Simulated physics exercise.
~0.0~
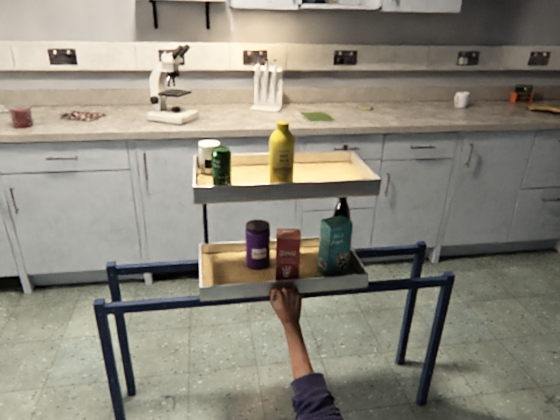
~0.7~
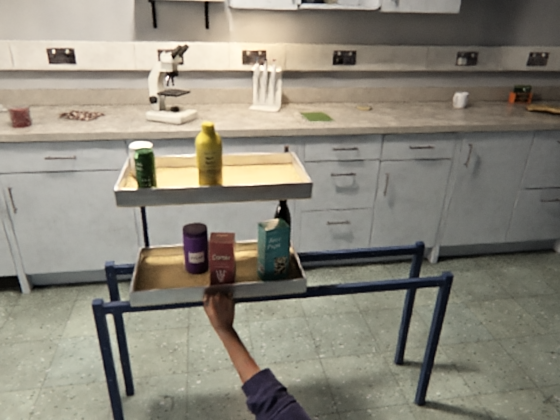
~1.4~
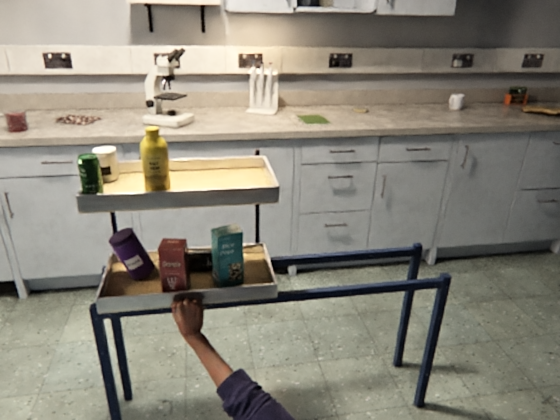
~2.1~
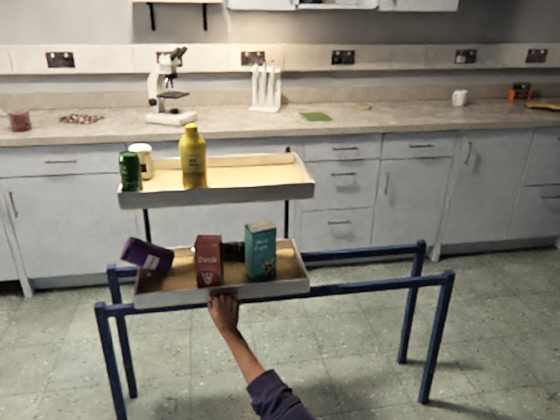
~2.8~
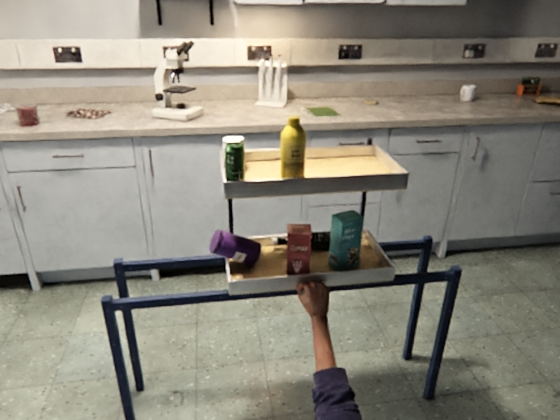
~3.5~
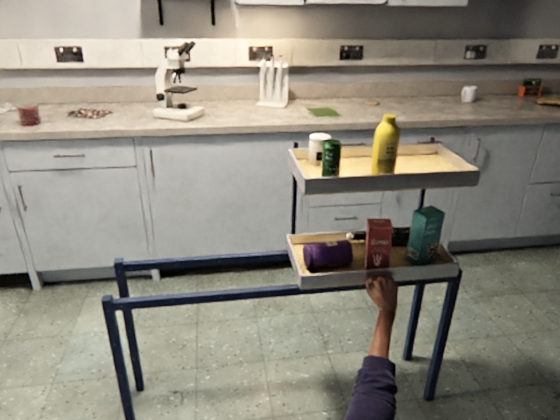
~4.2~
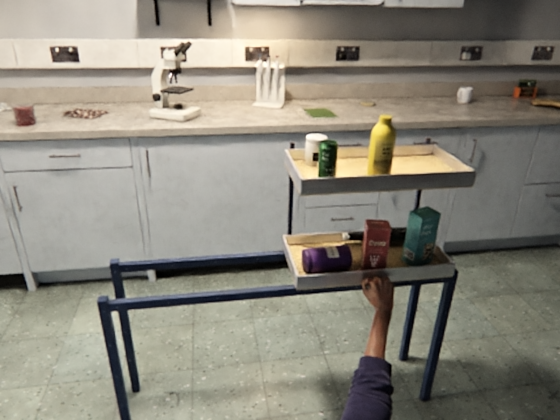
A hand slides a two-tiered tray left, then right, and a purple jar topples over.
